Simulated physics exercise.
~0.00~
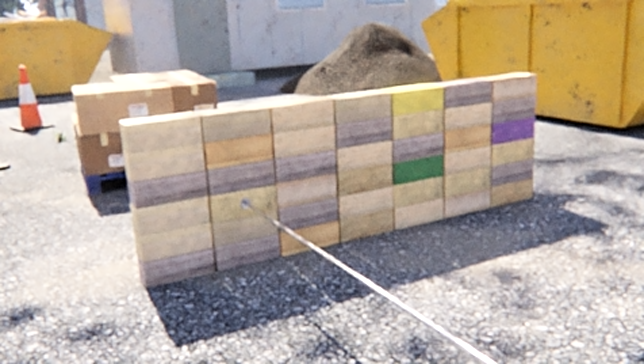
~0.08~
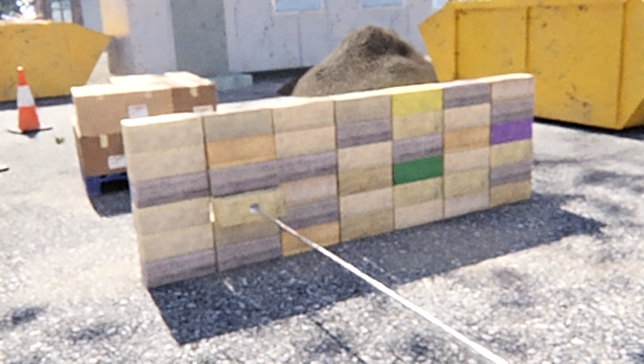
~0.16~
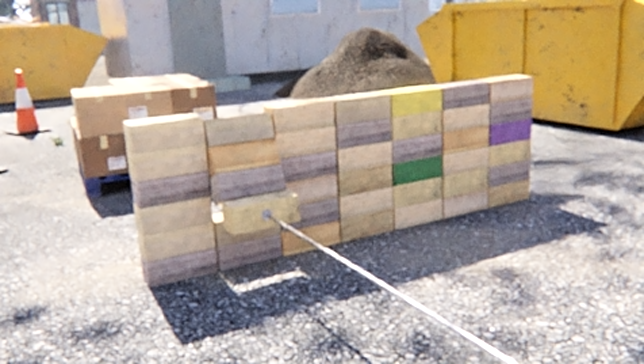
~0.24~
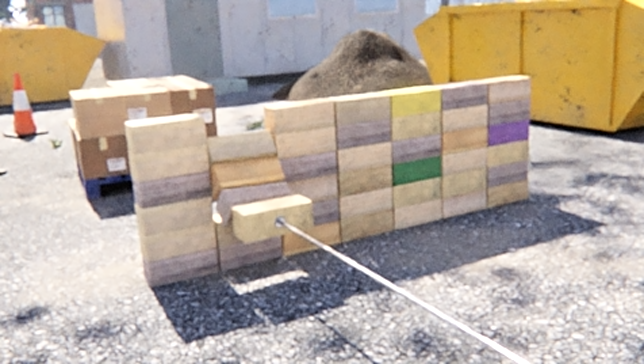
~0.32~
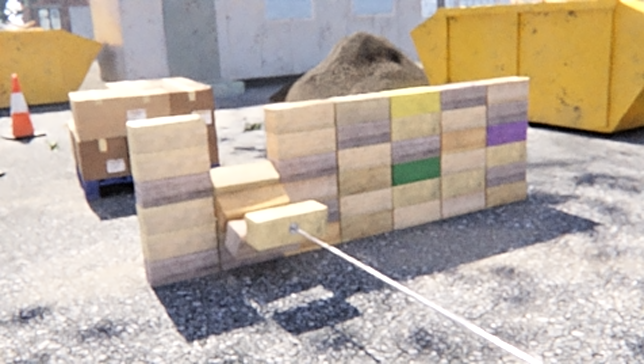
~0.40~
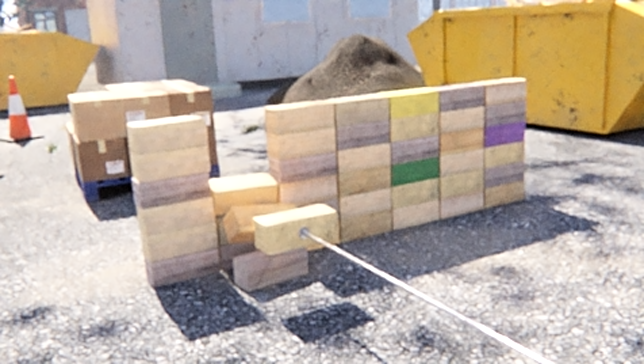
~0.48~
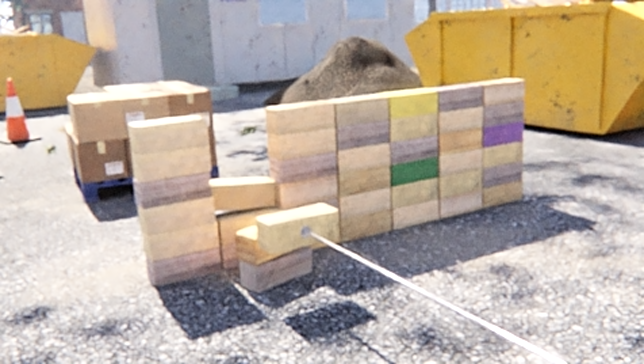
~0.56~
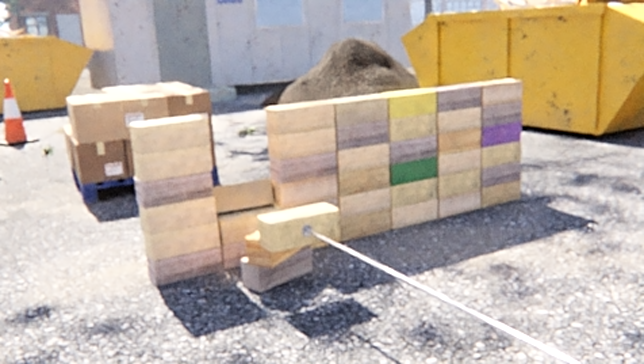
In the video, a thin rod draws a block out of the second column of a stacked timber wall on pavement, and the pieces above it tip and drop into the gap. The rest of the wall stays standing, including the green, purple and yellow blocks.
